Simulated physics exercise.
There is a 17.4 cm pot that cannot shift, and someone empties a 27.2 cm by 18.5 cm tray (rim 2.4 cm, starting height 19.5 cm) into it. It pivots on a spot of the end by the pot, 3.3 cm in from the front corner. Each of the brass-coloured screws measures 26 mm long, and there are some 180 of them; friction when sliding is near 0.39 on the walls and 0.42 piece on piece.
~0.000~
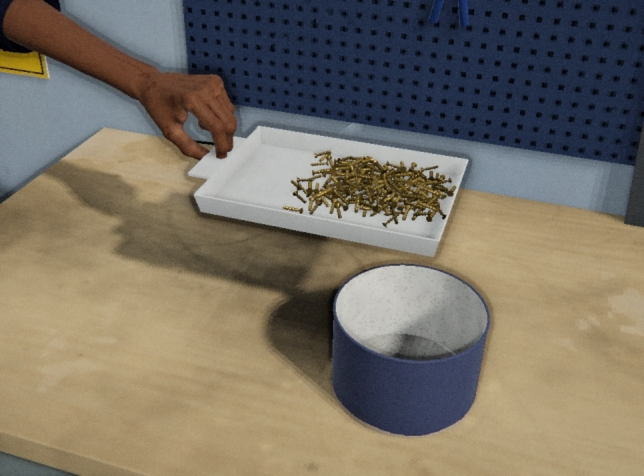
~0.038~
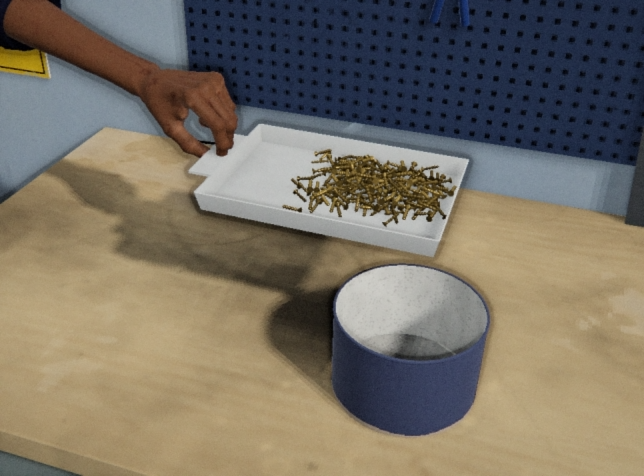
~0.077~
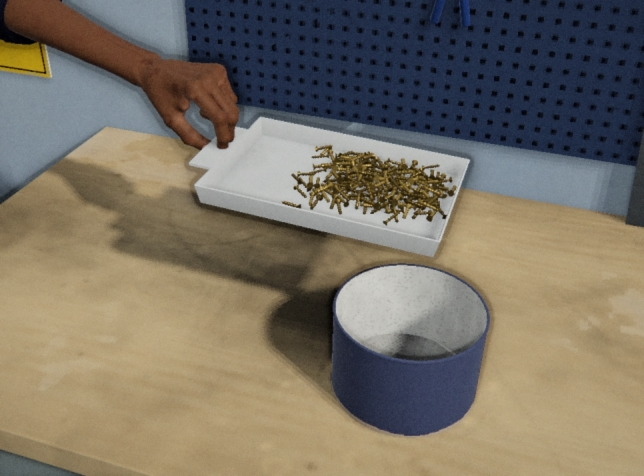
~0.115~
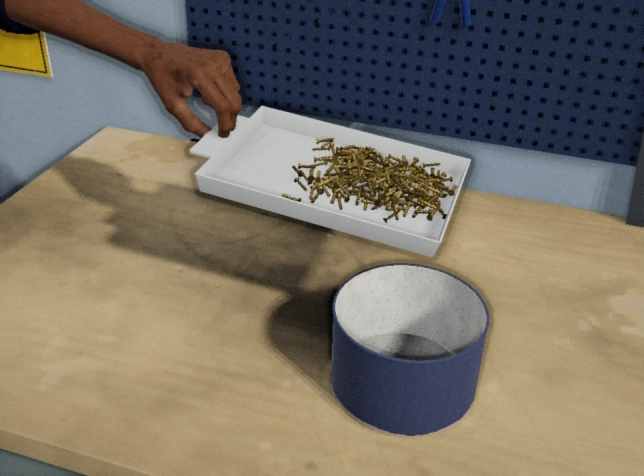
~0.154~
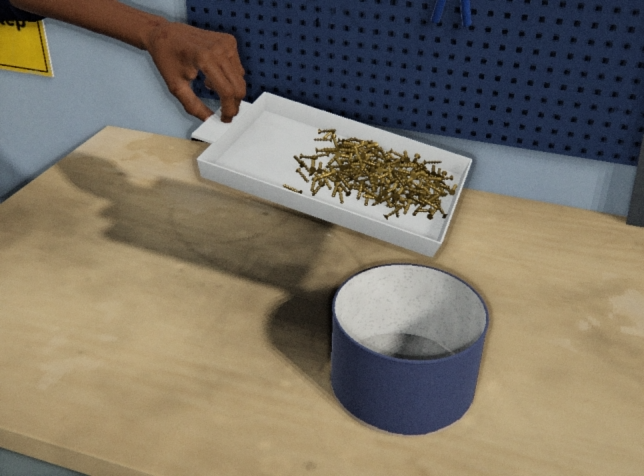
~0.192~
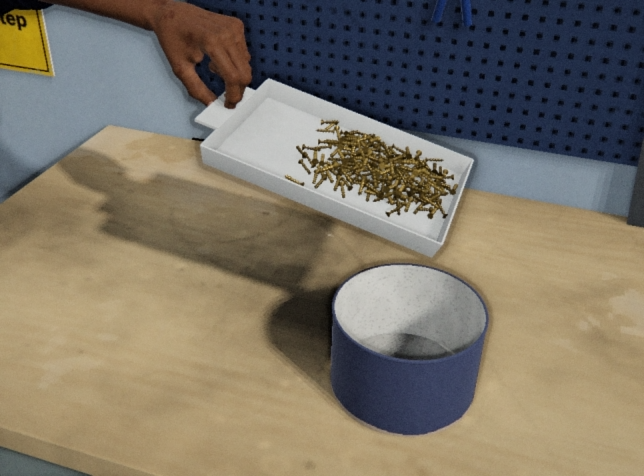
On a wooden workbench before a blue pegboard, a hand at the left raises the near end of a white tray of brass-coloured screws, tilting it gradually down to the right beside a blue pot with a pale interior.
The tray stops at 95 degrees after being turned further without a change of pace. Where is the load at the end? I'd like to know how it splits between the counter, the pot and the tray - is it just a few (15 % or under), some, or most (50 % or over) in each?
Counter: Most; pot: Some; tray: Just a few.
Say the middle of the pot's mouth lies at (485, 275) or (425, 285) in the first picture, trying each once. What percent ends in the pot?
Close to 90 in a hundred, then close to 50 in a hundred.
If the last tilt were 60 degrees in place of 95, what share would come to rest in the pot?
Estimated share: About 5 %.
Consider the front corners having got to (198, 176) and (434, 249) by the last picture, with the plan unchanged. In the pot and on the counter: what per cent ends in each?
In the pot: 95 per cent; on the counter: 5 per cent.
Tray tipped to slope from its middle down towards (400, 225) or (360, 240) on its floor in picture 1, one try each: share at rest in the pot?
That would be close to 65 per cent, then close to 95 per cent.
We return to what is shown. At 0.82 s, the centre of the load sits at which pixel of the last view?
Approximately (470, 204) in the last view.
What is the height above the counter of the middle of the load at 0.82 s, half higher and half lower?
The halfway line is at about 22 cm.
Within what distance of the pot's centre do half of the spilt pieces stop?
About 16 centimetres.
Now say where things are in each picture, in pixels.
In the first frame, tray tilt 0 degrees, front corners at (200, 193) and (435, 238); middle of the pieces at (376, 185); pot at (411, 309).
In the second frame, tray tilt 1 degrees, front corners at (200, 191) and (435, 238); middle of the pieces at (376, 184).
In the third frame, tray tilt 3 degrees, front corners at (201, 184) and (436, 238); middle of the pieces at (376, 181).
In the fourth frame, tray tilt 6 degrees, front corners at (201, 173) and (437, 239), lowest corner right front; middle of the pieces at (377, 177).
In the fifth frame, tray tilt 10 degrees, front corners at (203, 158) and (438, 239), lowest corner right front; middle of the pieces at (379, 172).
In the sixth frame, tray tilt 14 degrees, front corners at (207, 145) and (439, 240), lowest corner right front; middle of the pieces at (381, 168); pot at (410, 308). Its pace works out near 105 degrees a second.
Then, at 0.57 s, tilt 53 degrees; the tray holds 100 %, the pot 0 %.
After 0.82 s, tilt 79 degrees; the tray holds 75 %, the pot 0 %.
After 1.18 s, tilt 95 degrees; the tray holds 5 %, the pot 20 %.
In the end, at 2.3 s, counter 75 %, pot 25 %, tray 0 %.
